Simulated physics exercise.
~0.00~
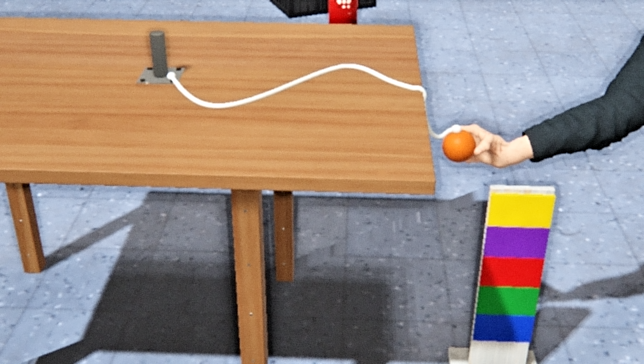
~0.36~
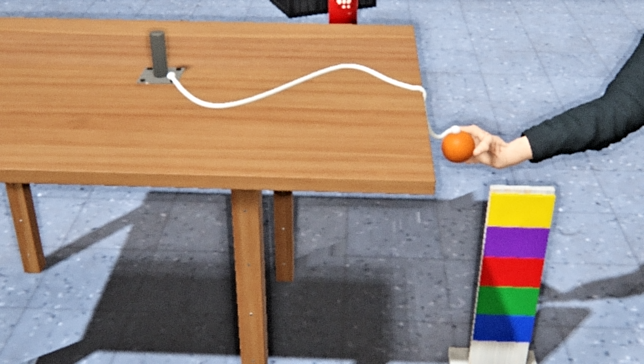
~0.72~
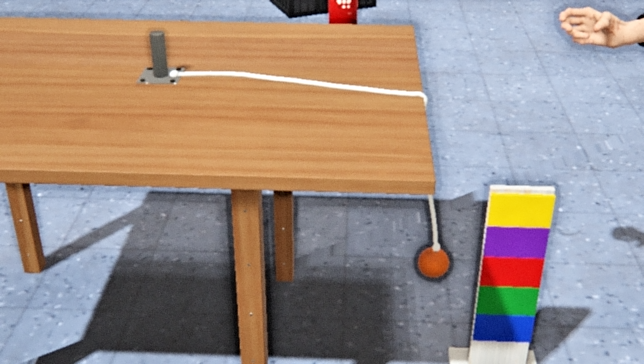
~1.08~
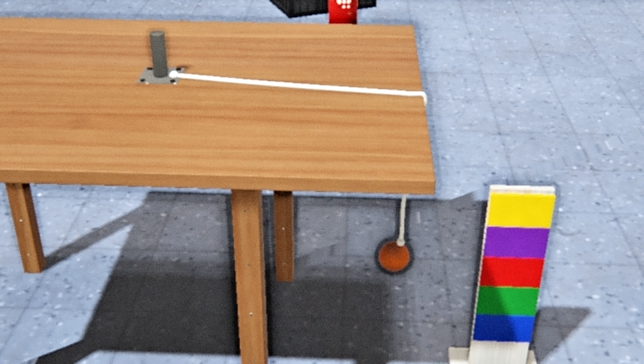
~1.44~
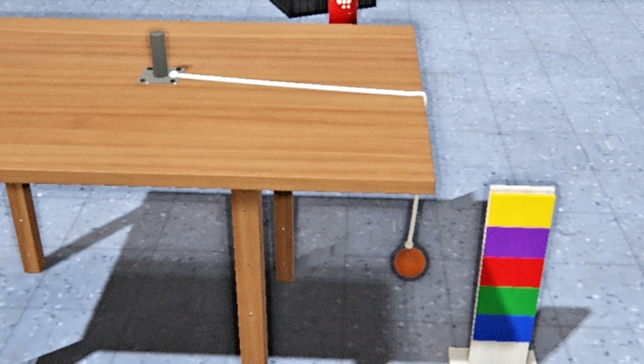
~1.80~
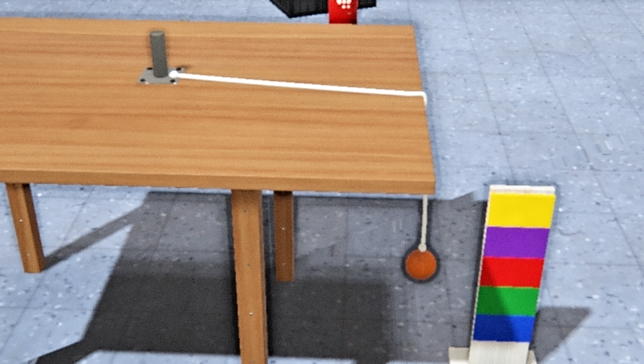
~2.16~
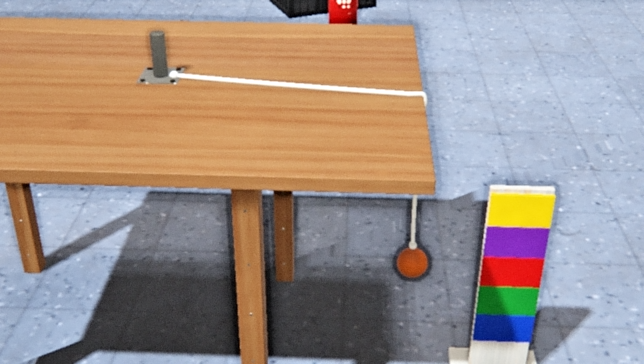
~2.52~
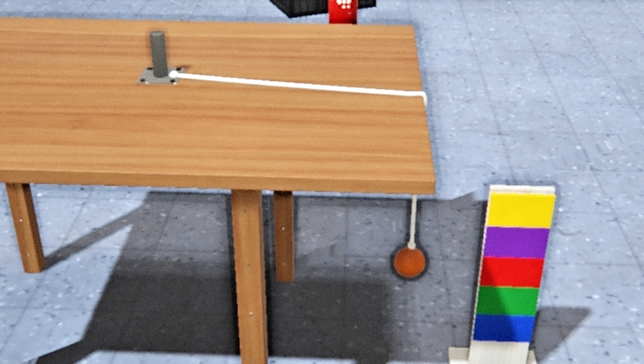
Beside a wooden table, a hand releases a tethered orange, which swings and hangs level with red.
